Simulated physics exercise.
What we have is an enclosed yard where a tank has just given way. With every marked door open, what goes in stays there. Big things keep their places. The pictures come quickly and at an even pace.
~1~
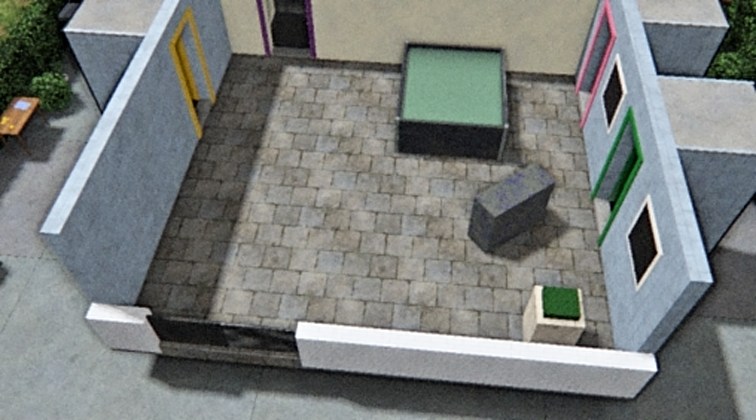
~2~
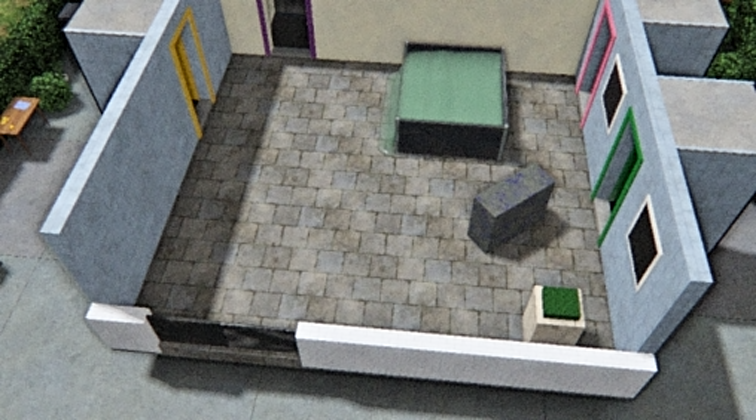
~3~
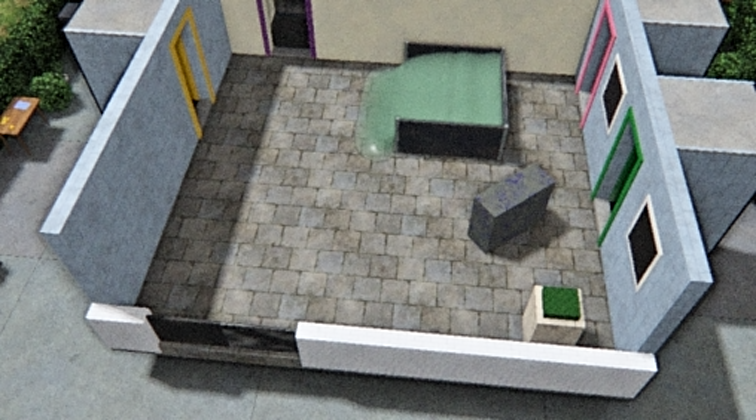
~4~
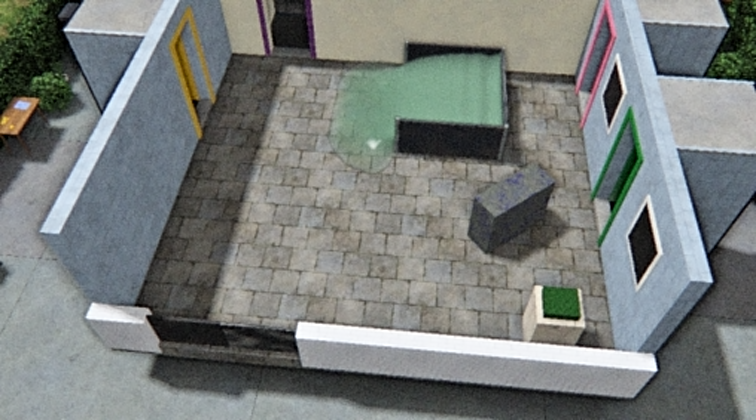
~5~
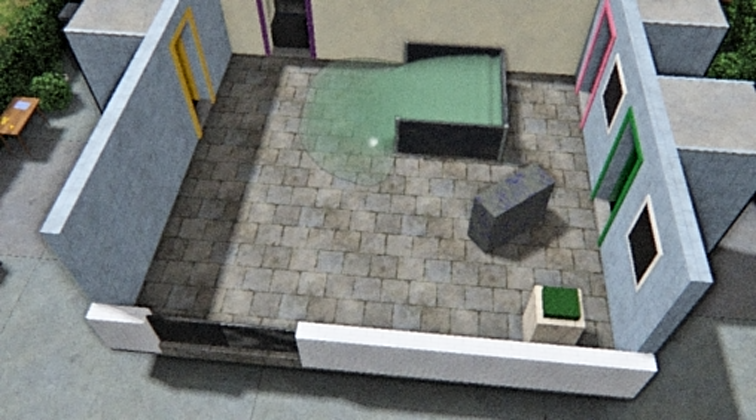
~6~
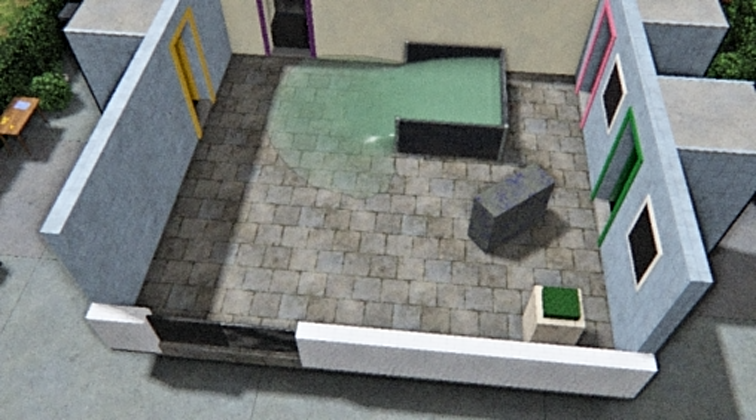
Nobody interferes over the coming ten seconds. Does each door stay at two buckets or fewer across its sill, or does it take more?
Outcome: The yellow door ends up over two buckets, the purple door ends up over two buckets, the pink door ends up within two buckets, the green door ends up within two buckets.
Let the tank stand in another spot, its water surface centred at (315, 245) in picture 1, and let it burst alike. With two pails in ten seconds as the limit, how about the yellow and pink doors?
My reading: Yellow stays under; pink keeps below it.
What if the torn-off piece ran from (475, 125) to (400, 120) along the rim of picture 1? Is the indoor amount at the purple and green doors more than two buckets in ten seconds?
Lab note - purple door tops the mark, green door stays short of it.
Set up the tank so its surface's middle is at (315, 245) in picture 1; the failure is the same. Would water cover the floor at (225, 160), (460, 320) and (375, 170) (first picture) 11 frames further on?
Taking the three spots in turn, I'd say drenched, then spared, then spared.
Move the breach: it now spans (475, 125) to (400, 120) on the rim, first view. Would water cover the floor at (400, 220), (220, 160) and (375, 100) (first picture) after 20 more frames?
In the order you gave them, I get drenched, still bare, still bare.
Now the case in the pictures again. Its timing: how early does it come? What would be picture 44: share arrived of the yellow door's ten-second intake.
Share by then: About 100 in a hundred.
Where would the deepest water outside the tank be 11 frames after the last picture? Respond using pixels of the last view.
Roughly (230, 61).
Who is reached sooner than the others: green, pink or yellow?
Looks like the yellow-painted one.
A moment on, water covers 35 % of the floor; the yellow door over two buckets in, the purple door under two buckets in, the pink door not reached, the green door not reached.
Next, water covers 40 % of the floor; the yellow door far over two buckets in, the purple door over two buckets in, the pink door not reached, the green door not reached.
Then, water covers 45 % of the floor; the yellow door far over two buckets in, the purple door far over two buckets in, the pink door not reached, the green door not reached.
Later, water covers 65 % of the floor; the yellow door far over two buckets in, the purple door far over two buckets in, the pink door not reached, the green door not reached.
In the end, water covers 95 % of the floor; the yellow door far over two buckets in, the purple door far over two buckets in, the pink door wet at the sill, nothing in, the green door wet at the sill, nothing in.
